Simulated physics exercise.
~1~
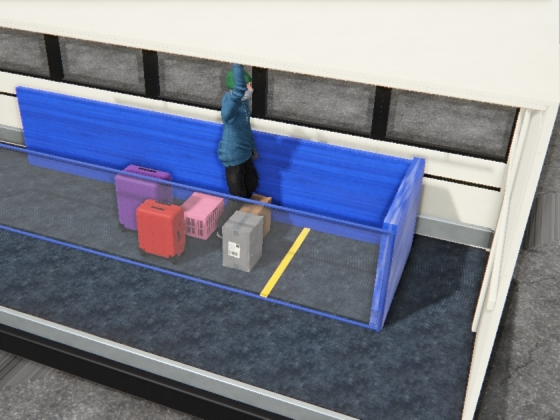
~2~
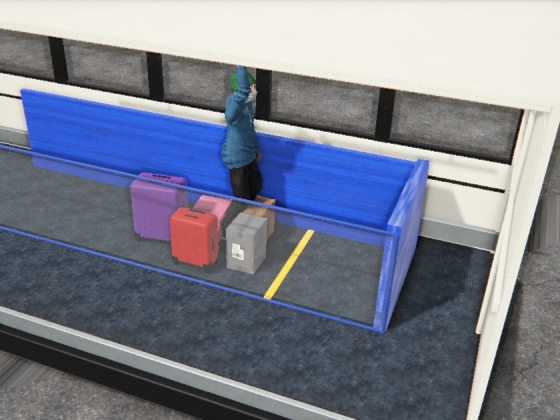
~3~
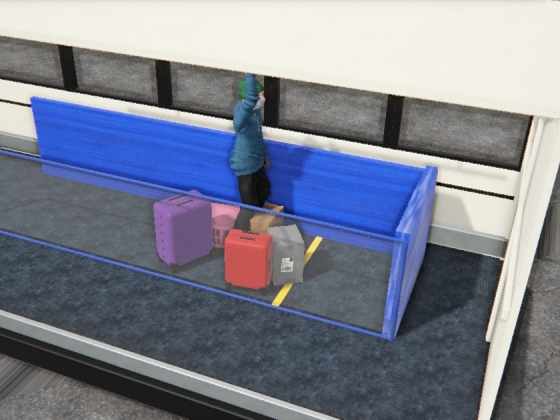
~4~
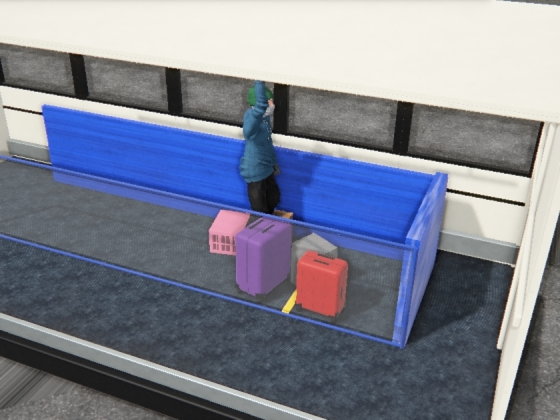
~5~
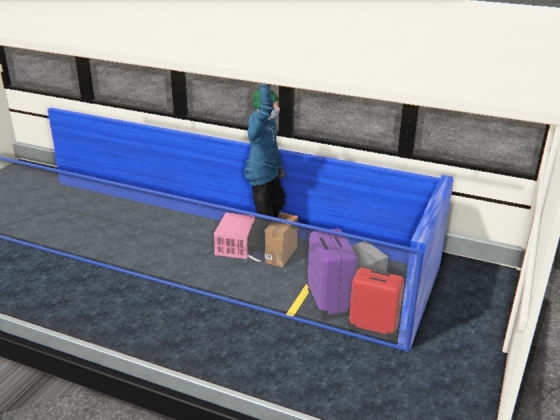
A red wheeled case and a larger purple one begin rolling right across the dark floor of a blue-walled bay, where a passenger stands with a raised arm near the back. The red case closes in on the grey pack, and the purple one follows, passing the pink crate. Soon the grey pack shifts right too, and all three head over the yellow line. The pink crate and brown carton stay behind near the passenger, who remains standing. Finally, the red, purple and grey pieces sit upright beyond the line, close to the right end wall.
